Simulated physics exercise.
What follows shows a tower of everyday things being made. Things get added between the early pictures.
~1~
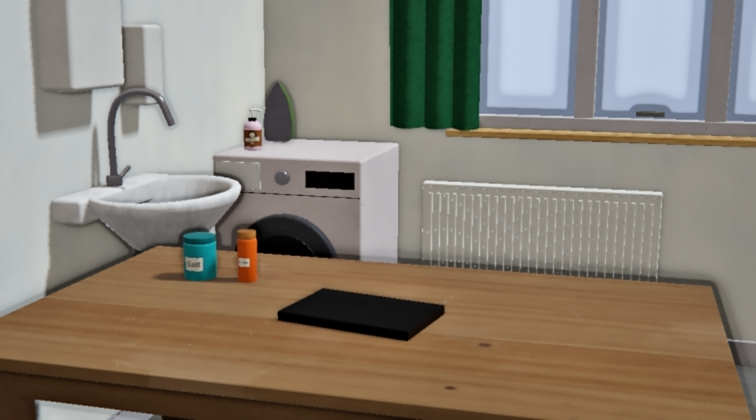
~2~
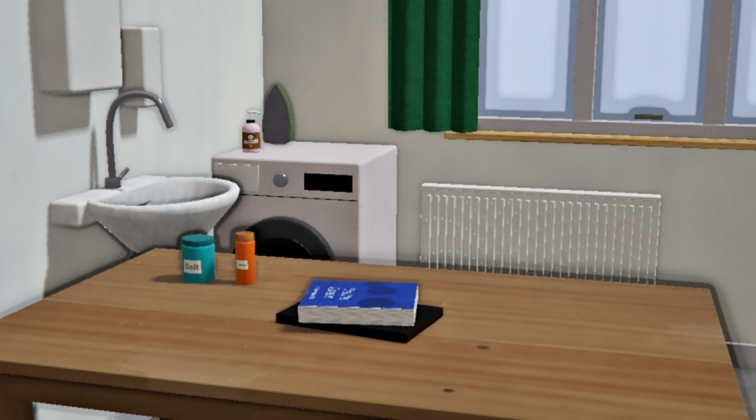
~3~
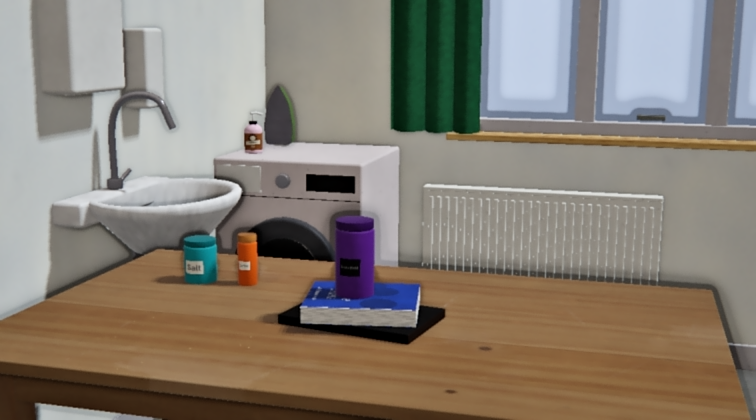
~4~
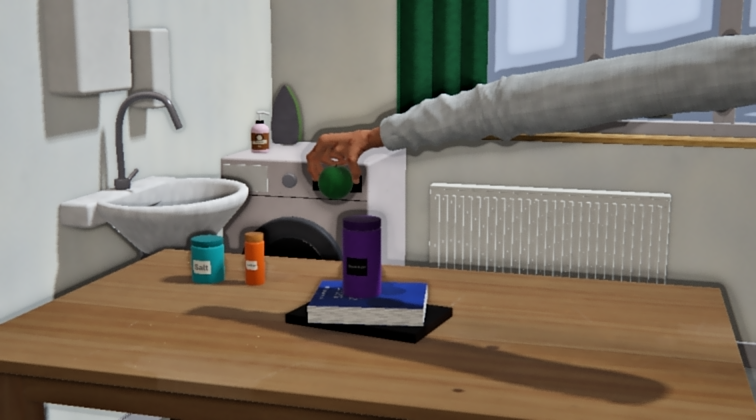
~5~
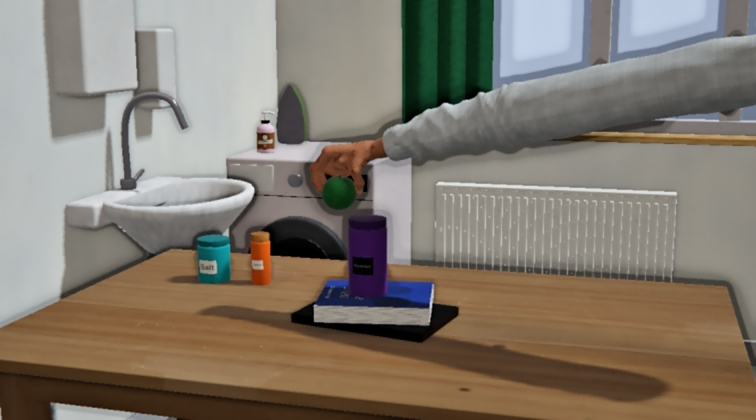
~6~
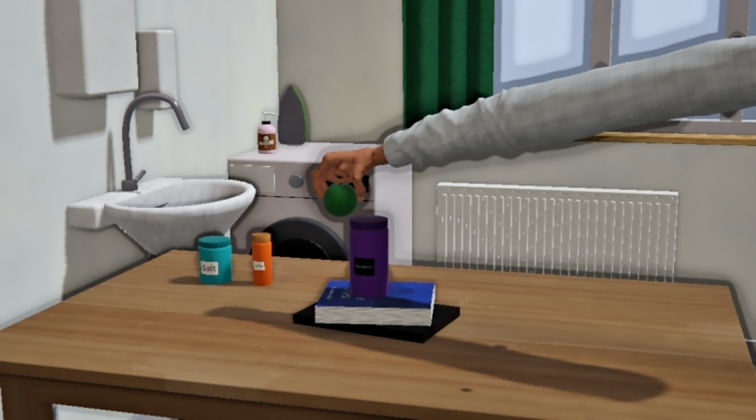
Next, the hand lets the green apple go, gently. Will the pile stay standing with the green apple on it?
No, most likely the pile will not stay as built.
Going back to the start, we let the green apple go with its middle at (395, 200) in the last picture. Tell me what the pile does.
Outcome: The pile is knocked down.
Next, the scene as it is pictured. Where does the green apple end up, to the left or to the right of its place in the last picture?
Leftwards.
Then, 0.30 s past the last view, green apple now fallen.
Then, 0.40 s past the last view, things are still on the move.
Then, 0.50 s past the last view, as before.
Then, 1.90 s past the last view, nothing new.
Finally, fallen, green apple; the other 5 still in place. Final places as the last picture's camera would see them, green apple near (281, 297). The pile comes apart.
